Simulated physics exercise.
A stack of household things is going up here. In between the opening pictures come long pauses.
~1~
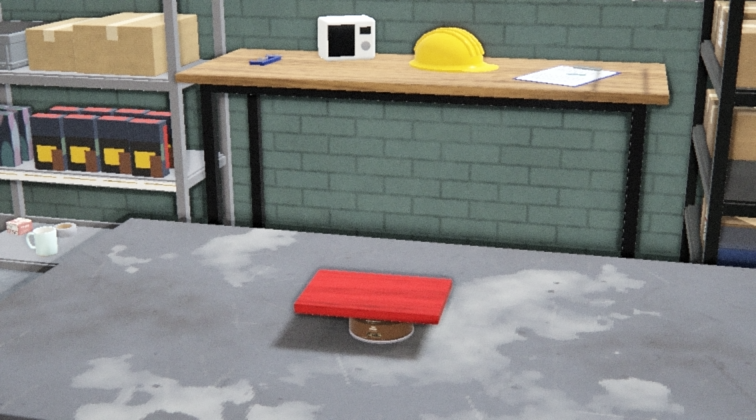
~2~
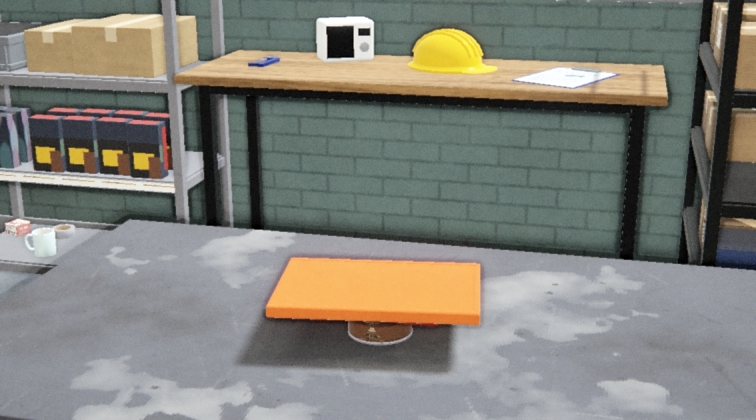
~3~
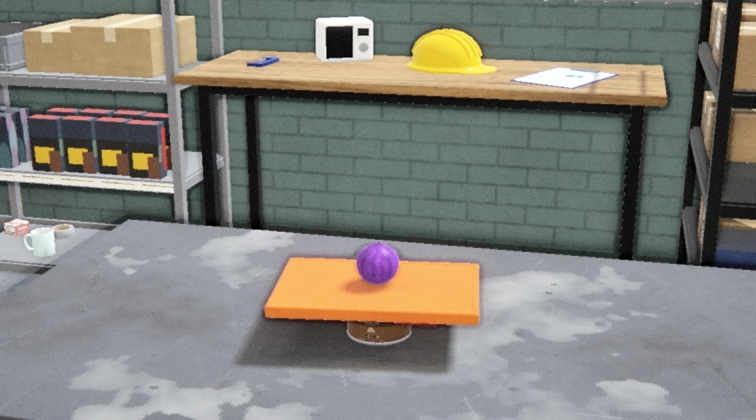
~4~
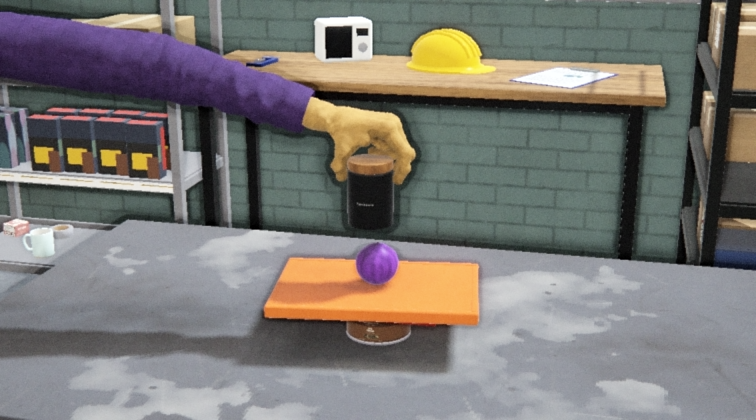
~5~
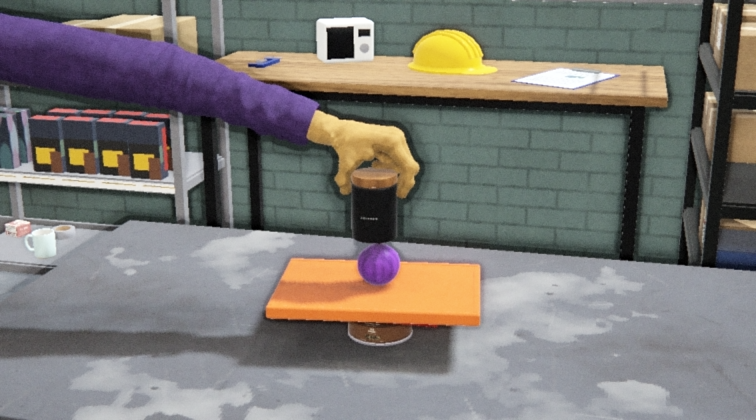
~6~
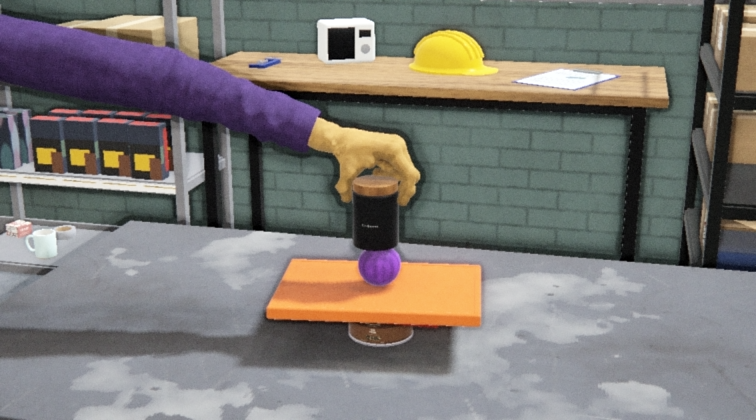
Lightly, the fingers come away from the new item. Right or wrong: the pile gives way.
Right.
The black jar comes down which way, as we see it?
Observed: The object is displaced in the leftward direction.
Then, 0.40 s later than the last frame, black jar tilted by 41° near (353, 217).
Then, 0.50 s later than the last frame, black jar now fallen.
Then, 0.60 s later than the last frame, orange tray tilted by 4°; red board tilted by 4°.
Then, 1.60 s later than the last frame, nothing new.
When it is over, fallen, black jar; the other 4 as before. End places, in pixels of the last picture, black jar near (310, 262). The pile loses its balance.
